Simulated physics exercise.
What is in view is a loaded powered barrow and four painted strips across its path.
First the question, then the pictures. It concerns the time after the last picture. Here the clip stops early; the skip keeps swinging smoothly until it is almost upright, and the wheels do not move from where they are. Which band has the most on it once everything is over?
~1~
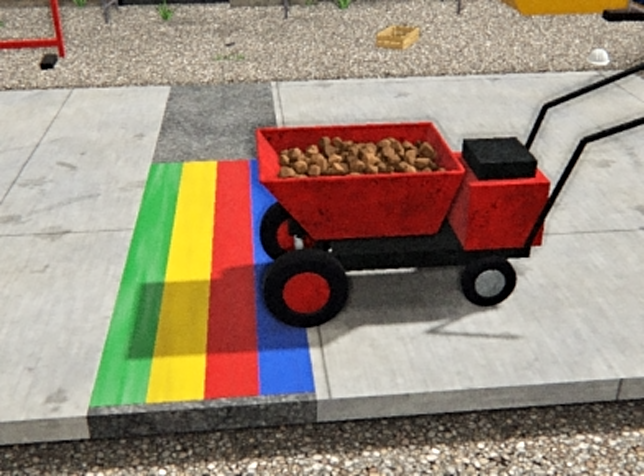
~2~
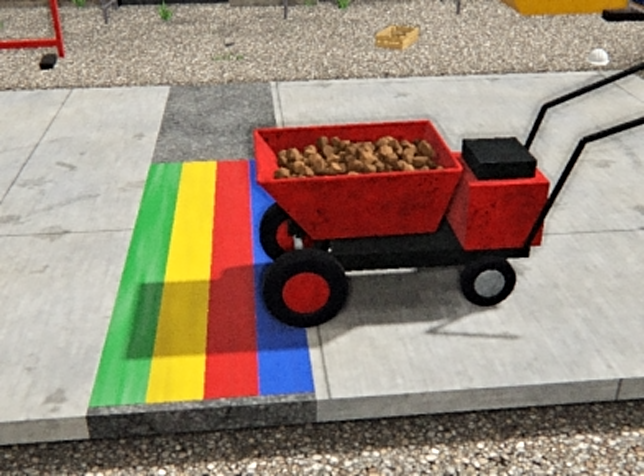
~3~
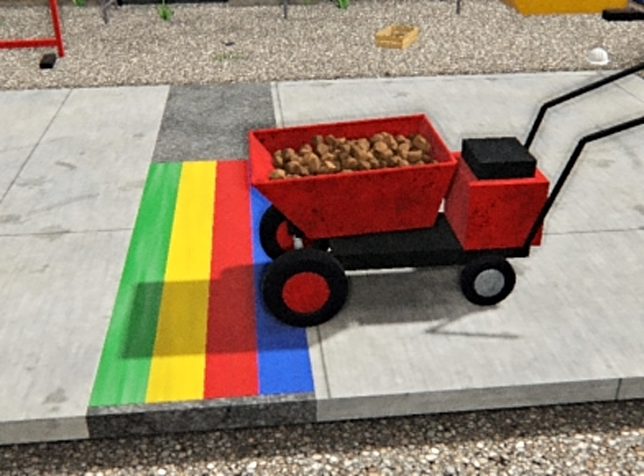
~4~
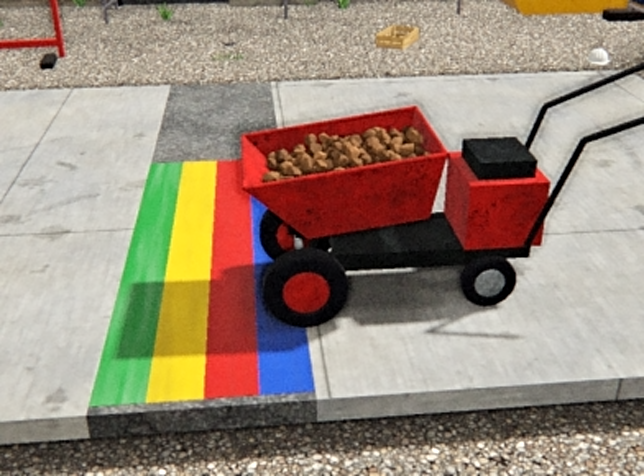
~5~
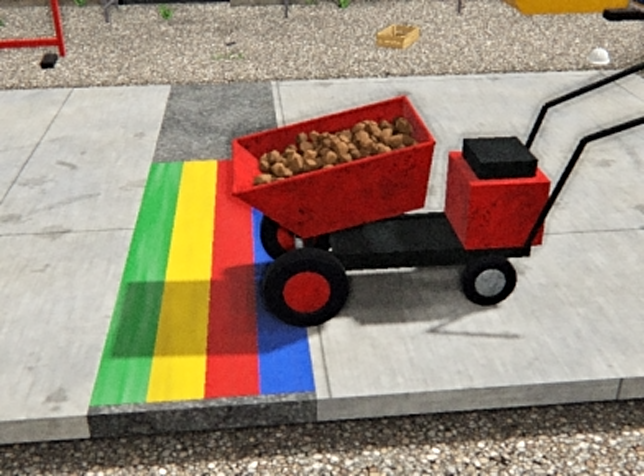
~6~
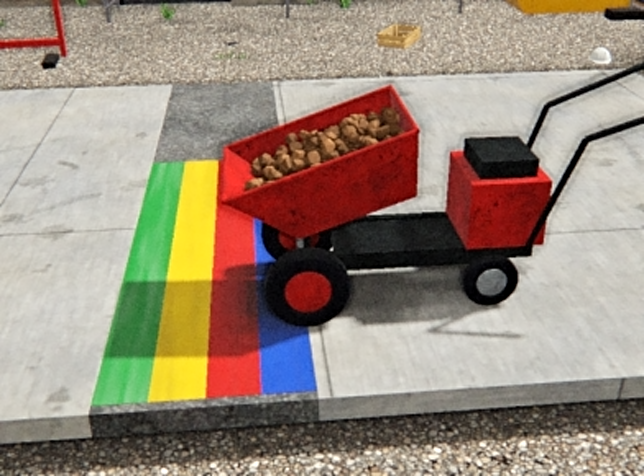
Green.
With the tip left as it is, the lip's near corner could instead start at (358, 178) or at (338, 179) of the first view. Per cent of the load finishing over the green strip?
You'd see around 10 per cent the first time and around 10 per cent the second.
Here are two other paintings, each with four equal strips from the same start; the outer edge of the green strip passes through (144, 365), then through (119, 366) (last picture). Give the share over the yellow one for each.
The first gives around 0 per cent, the second around 10 per cent.
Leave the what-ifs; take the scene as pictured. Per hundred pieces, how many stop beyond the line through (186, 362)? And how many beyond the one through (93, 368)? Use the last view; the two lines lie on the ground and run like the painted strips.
That's 80 in a hundred for the first and 20 in a hundred for the second.
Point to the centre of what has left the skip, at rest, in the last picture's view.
Around (140, 293).
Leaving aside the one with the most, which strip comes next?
The yellow strip.
Soon, skip tipped steeply; all in the skip.
A while on, skip tipped steeply; most in the skip; a stray few over the yellow strip; a small part over the green strip; a stray few falling; a stray few off the paint.
Towards the end, skip tipped right over; about a quarter in the skip; a small part over the yellow strip; about a third over the green strip; about a quarter off the paint.
Finally, skip tipped right over; about a quarter in the skip; none over the blue strip; none over the red strip; about a quarter over the yellow strip; about a third over the green strip; about a quarter off the paint.
